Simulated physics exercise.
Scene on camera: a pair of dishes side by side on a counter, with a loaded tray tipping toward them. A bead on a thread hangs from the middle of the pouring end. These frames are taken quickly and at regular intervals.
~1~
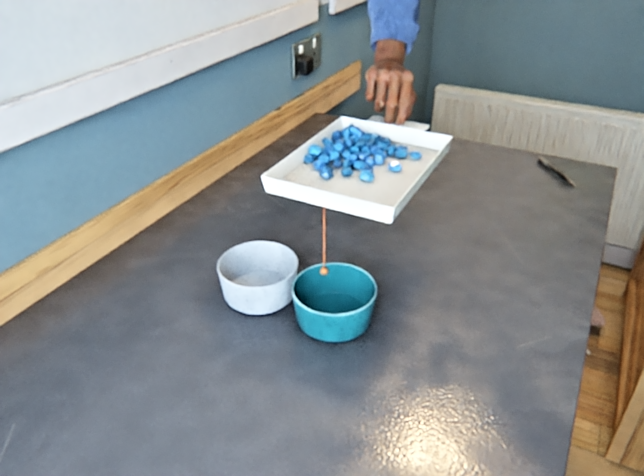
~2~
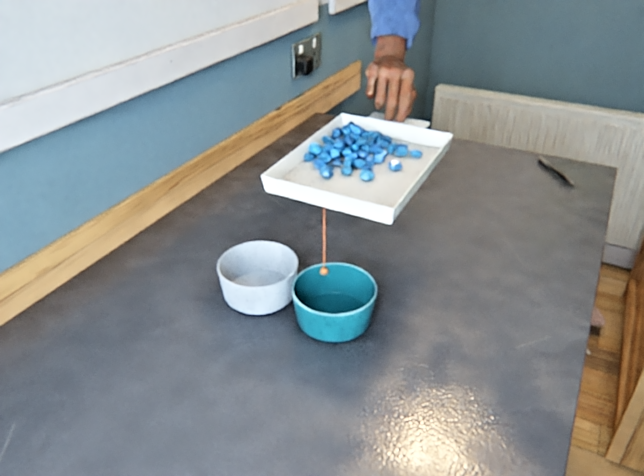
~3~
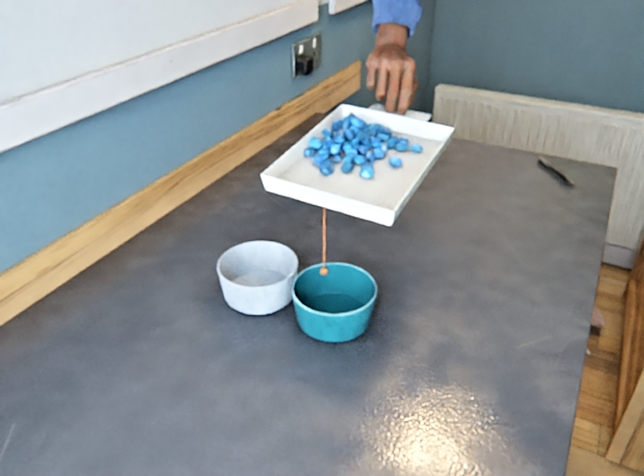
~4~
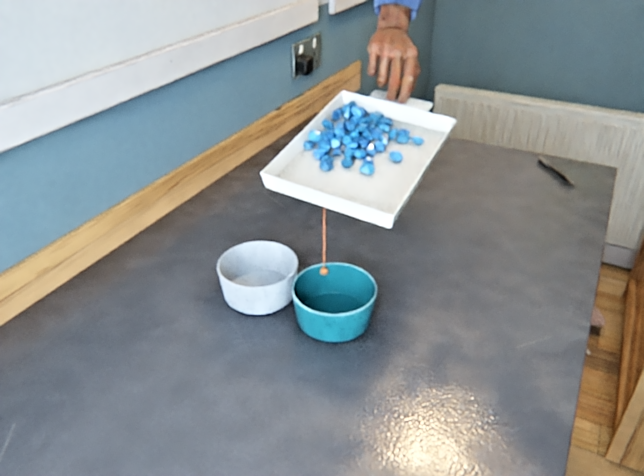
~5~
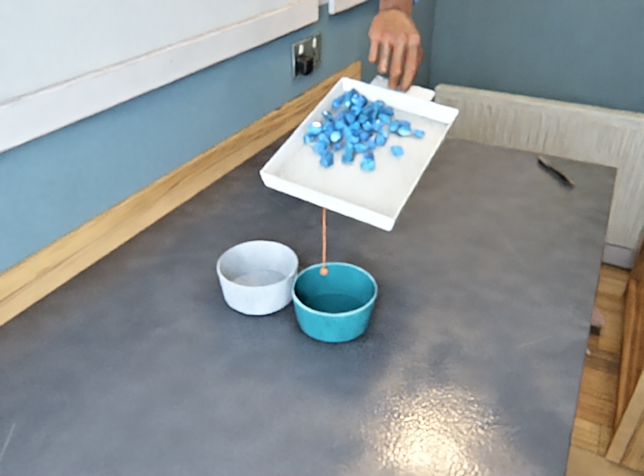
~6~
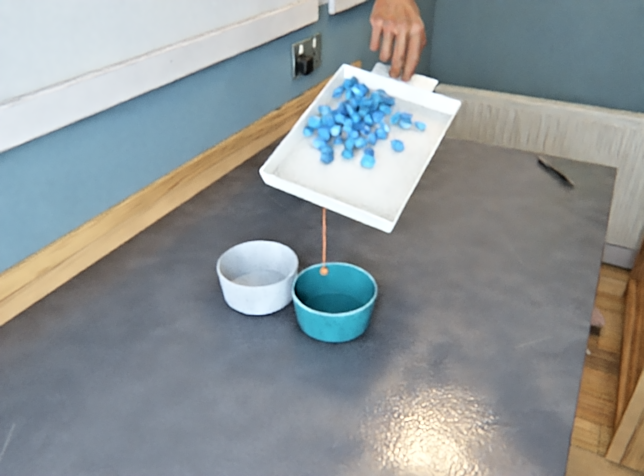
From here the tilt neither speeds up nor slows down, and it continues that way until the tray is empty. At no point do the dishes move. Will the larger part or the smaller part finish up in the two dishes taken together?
The smaller part does.
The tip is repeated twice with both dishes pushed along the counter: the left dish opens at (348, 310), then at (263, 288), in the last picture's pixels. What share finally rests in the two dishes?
First try: Roughly 80 per cent; second try: Roughly 70 per cent.
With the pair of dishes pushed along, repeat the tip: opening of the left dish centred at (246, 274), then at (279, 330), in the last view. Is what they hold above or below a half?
A minority, then a minority.
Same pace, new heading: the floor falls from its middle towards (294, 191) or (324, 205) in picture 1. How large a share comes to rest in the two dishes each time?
Somewhere close to 90 % the first time, 30 % the second.
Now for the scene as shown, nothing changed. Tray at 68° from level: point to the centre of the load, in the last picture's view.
I'd put the middle close to (369, 214).
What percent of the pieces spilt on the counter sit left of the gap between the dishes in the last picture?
Some 0 %.
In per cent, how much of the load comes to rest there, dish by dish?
About 0 % ends in the left dish and about 30 % in the right dish.
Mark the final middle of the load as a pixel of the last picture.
Once nothing moves, the middle sits near (378, 353).
Shortly afterwards, tray tipped steeply; the bulk on the tray; a little in the air.
Next, tray tipped past a quarter turn; near a quarter on the tray; a little in the right dish; near half outside both; a little in the air.
Some moments later, tray tipped past a quarter turn; near a quarter in the right dish; the bulk outside both.
In the end, tray tipped past a quarter turn; near a quarter in the right dish; none at all in the left dish; the bulk outside both.
